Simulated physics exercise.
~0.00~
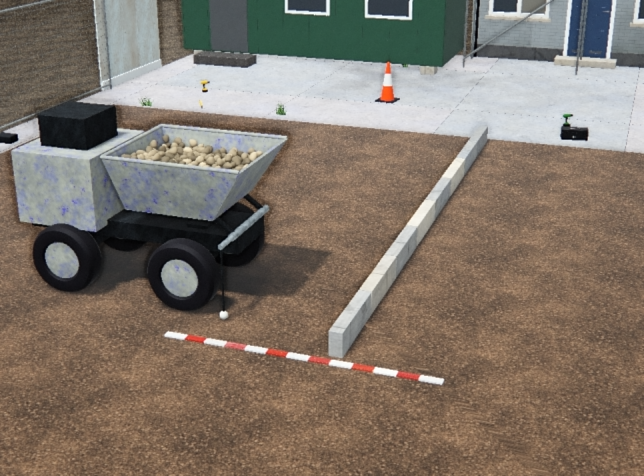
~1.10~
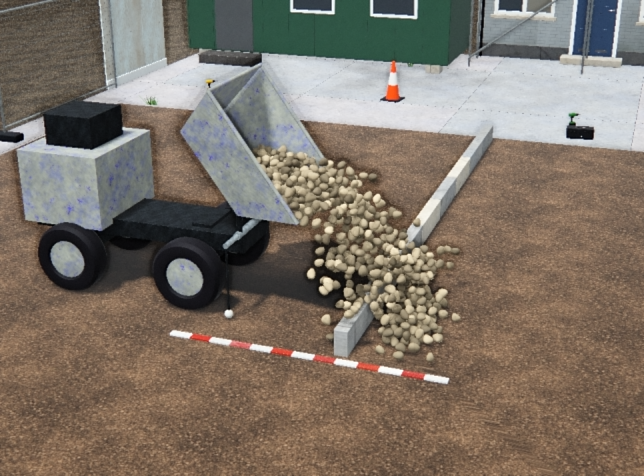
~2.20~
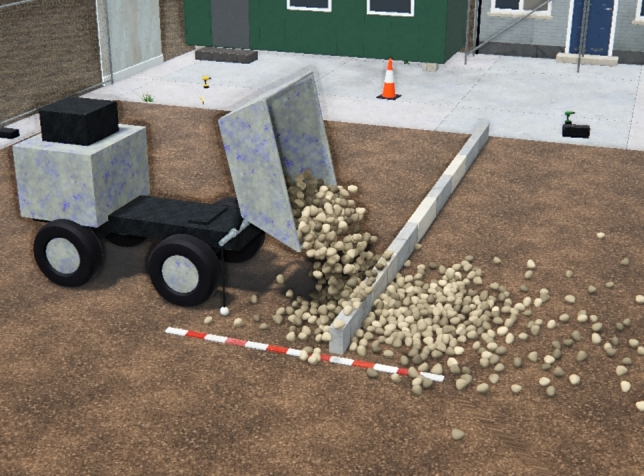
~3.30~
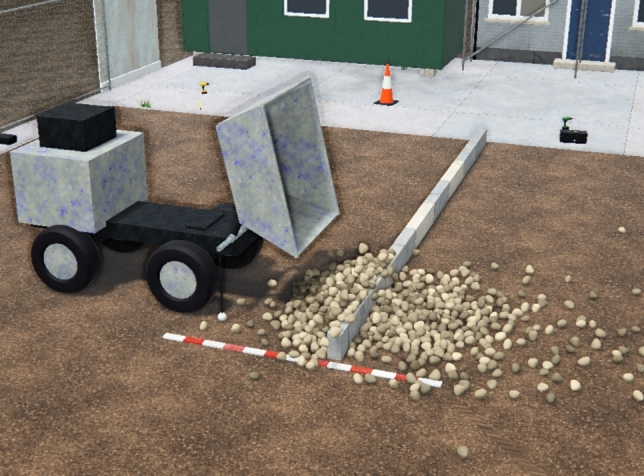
A small dumper tips its skip and pours round stones onto both sides of a kerb.
